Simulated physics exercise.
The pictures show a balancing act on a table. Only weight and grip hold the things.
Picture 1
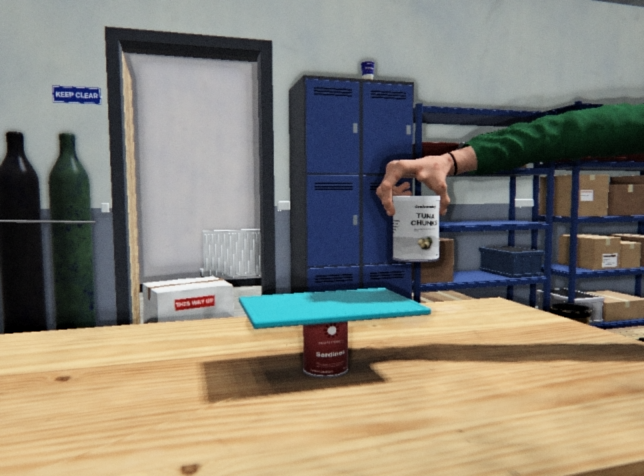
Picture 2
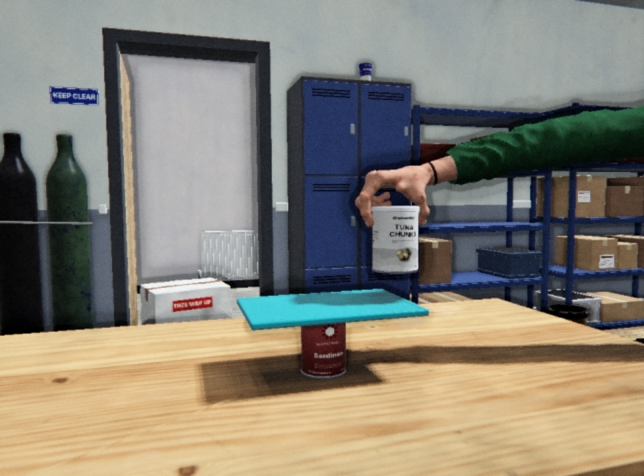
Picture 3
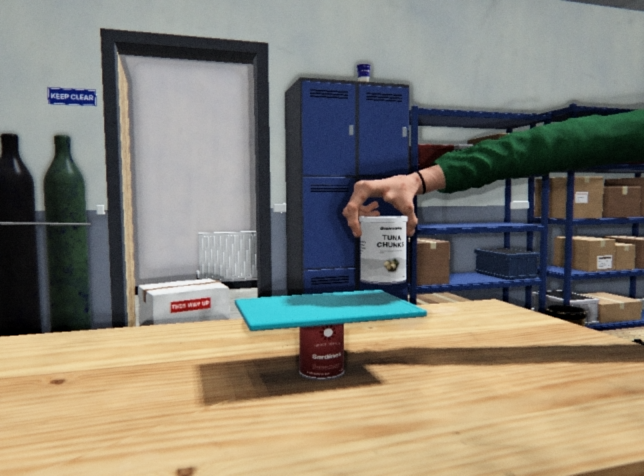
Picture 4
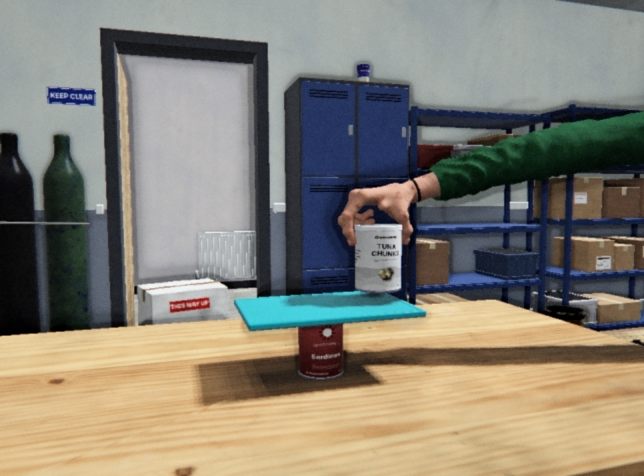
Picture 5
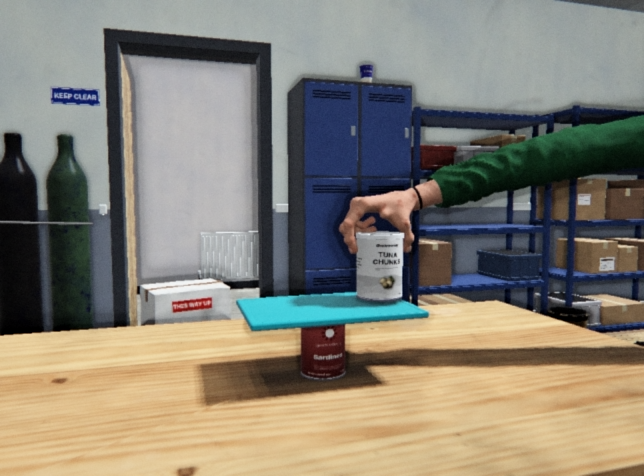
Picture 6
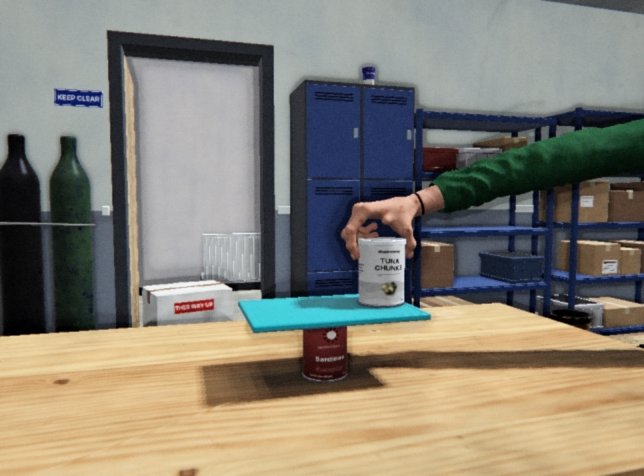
In a workshop or storeroom seen from across a wooden table, a doorway, blue lockers and shelves of boxes stand behind, with two dark cylinders at left. A turquoise board rests on a red tin at the table's centre, while a green-sleeved arm reaches in from the right holding a white tin. The hand moves the white tin left and lowers it onto the board's right side, still gripping it, as the view shifts very slightly.
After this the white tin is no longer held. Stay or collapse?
The stack gives way.
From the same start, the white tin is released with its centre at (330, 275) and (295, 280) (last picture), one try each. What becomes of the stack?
In the first case it keeps its balance; in the second case it comes apart.
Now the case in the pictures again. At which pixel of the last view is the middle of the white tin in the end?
Near (445, 338).
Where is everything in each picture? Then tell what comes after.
Coming down; white tin (416, 228); red tin (325, 340), in the first picture.
Coming down; white tin (395, 238); red tin (323, 341), in the second picture.
Coming down; white tin (383, 249); red tin (322, 342), in the third picture.
Coming down; white tin (378, 257); red tin (321, 342), in the fourth picture.
Coming down; white tin (379, 265); red tin (323, 342), in the fifth picture.
Set down, still held; white tin (381, 271); red tin (325, 344), in the sixth picture.
Then, 0.30 s on from there, white tin now fallen; turquoise lid turned 40° from how it was put.
Then, 0.50 s on from there, turquoise lid on its side.
Then, 1.00 s on from there, turquoise lid turned 34° from how it was put.
In the end, fallen, white tin; toppled in the stack, turquoise lid; red tin unmoved. At the end, from the last picture's camera, white tin near (445, 338). The stack loses its balance.
